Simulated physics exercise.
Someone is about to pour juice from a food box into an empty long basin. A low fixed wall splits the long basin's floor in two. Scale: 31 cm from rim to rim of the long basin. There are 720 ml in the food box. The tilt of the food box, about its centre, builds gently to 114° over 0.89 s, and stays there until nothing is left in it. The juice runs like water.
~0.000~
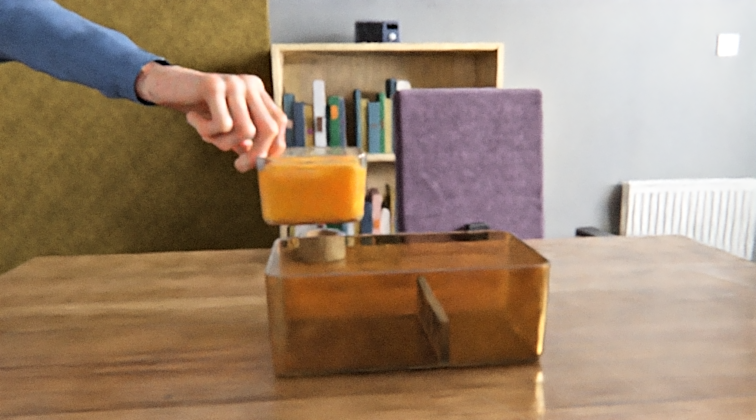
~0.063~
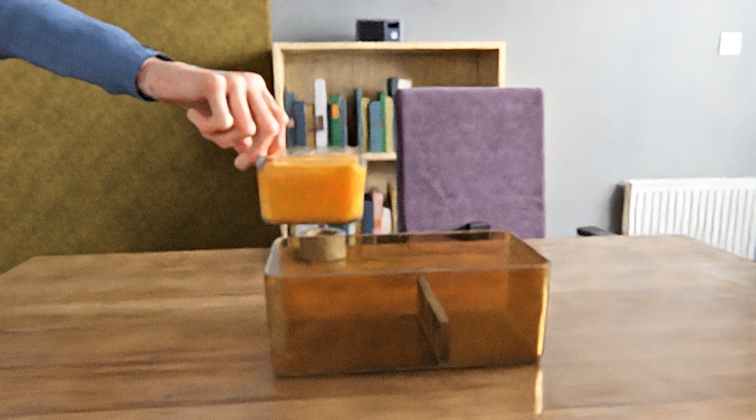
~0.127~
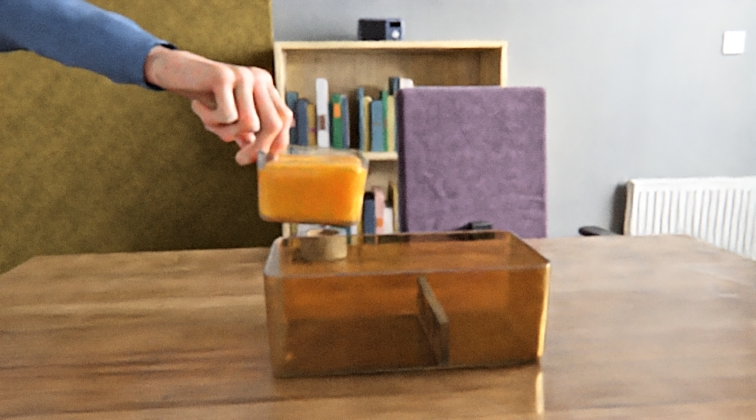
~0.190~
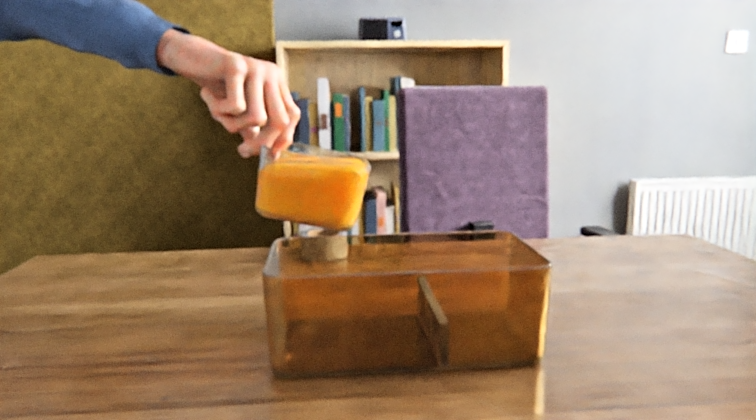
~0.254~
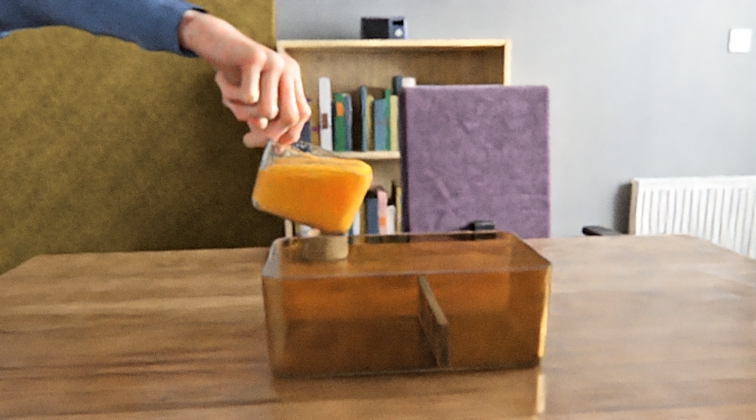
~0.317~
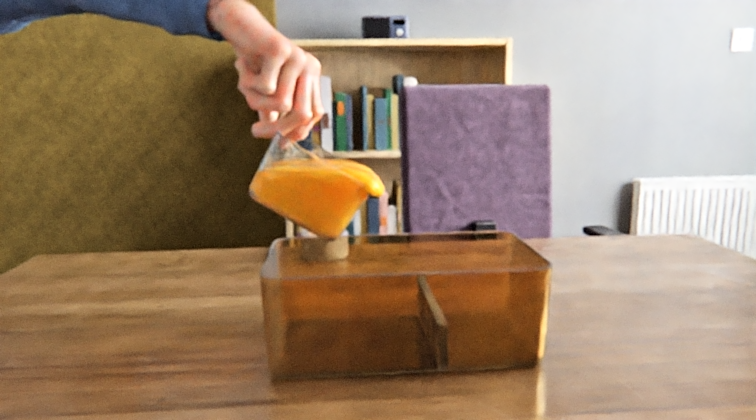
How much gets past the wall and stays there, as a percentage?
The far part has some 8 per cent.
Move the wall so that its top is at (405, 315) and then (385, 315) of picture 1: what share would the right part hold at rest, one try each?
In turn about 60 and 75 per cent.
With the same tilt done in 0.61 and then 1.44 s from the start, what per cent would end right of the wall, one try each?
In turn about 5 and 15 per cent.
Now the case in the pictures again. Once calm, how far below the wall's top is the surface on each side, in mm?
Some 30 mm on the left and 48 mm on the right.
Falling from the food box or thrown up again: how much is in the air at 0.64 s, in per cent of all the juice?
Some 20 per cent.
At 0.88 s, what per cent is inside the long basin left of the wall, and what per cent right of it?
Some 86 per cent left and 7 right.
By 0.64 s the tilt is 93° and 24 per cent is still to pour, 49 is left of the wall and 7 right of it.
By 0.88 s the tilt is 114° and 2 per cent is still to pour, 86 is left of the wall and 7 right of it.
By 1.12 s the tilt is 114° and 0 per cent is still to pour, 91 is left of the wall and 8 right of it.
By 1.39 s the tilt is 114° and 0 per cent is still to pour, 90 is left of the wall and 8 right of it.
At rest 90 per cent lies left of the wall, 8 right of it and 1 outside.
